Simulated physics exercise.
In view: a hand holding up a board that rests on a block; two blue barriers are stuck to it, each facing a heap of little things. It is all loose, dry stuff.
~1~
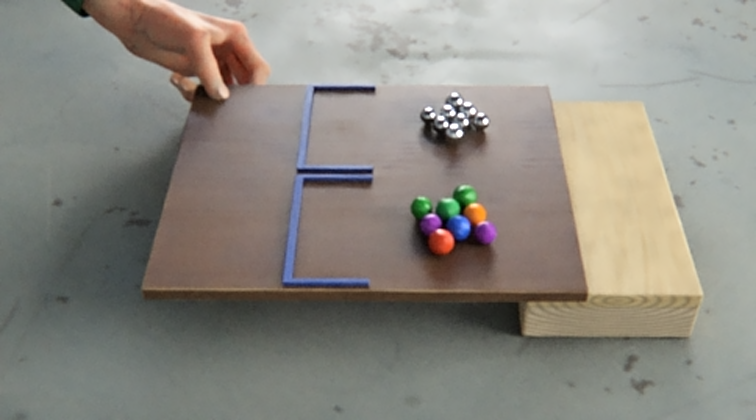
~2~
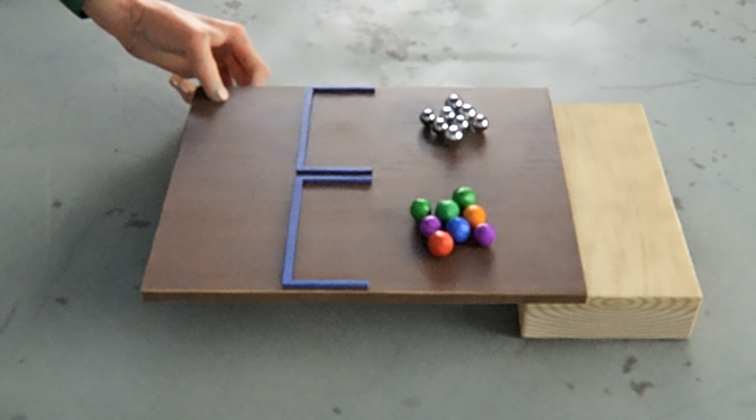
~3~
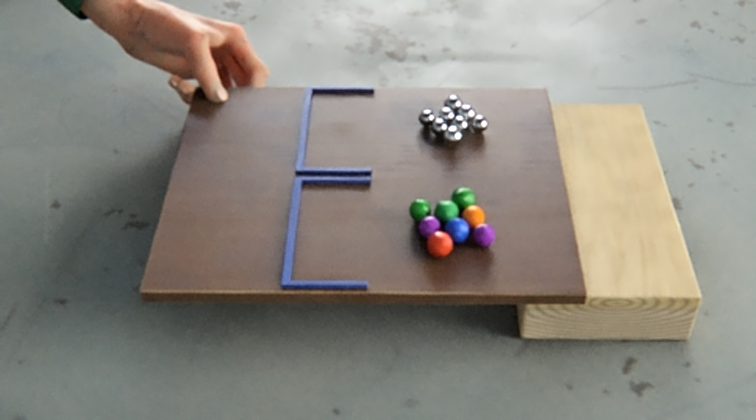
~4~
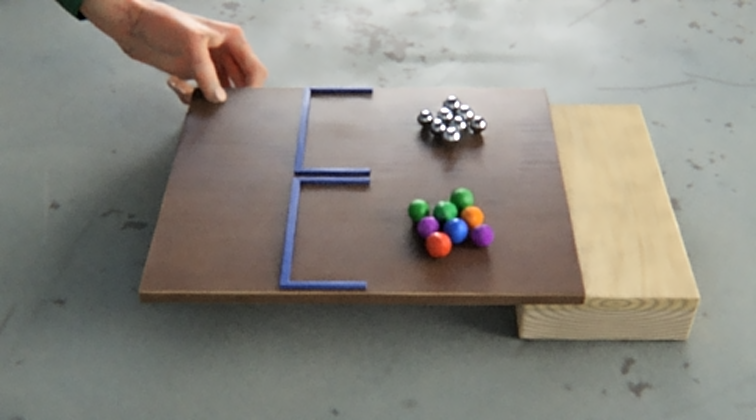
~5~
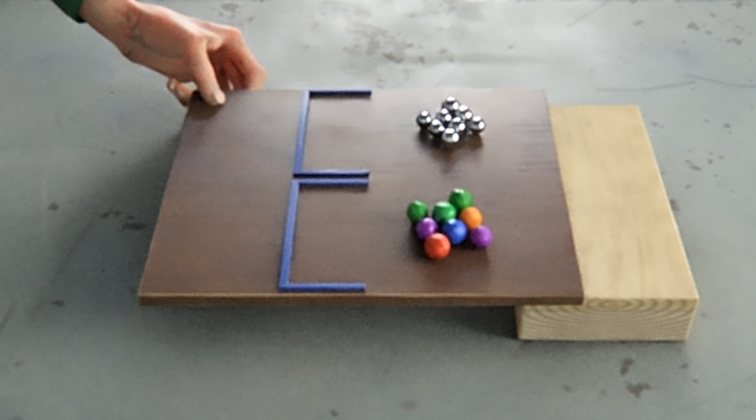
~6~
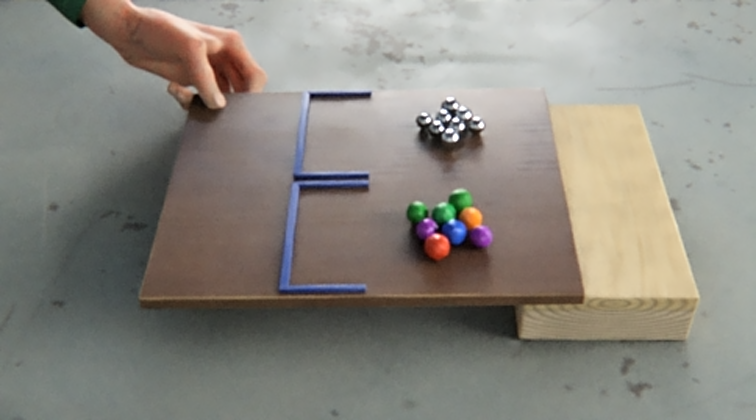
At the start, a hand holds the left side of a dark wooden board resting on a pale block, with shiny metallic balls and colourful balls heaped to the right of two blue barriers. The hand then lowers its side of the board very slightly, while both heaps stay in place on it.
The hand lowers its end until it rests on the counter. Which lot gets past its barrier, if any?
Here the near lot gets over its bar, and the far lot gets over its bar.
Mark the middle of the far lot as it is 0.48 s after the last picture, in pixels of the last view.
Roughly at (407, 134).
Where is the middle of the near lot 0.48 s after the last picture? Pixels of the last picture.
Around (400, 236).
Then, 0.21 s after the last picture, board sloping at 5°; near lot where it was; far lot where it was.
Then, 0.48 s after the last picture, board sloping at 9°; near lot on its way down; far lot on its way down.
Then, 0.77 s after the last picture, board resting at 10°; near lot about half past its bar; far lot about a third past its bar.
By the end, board resting at 10°; near lot most past its bar; far lot most past its bar.
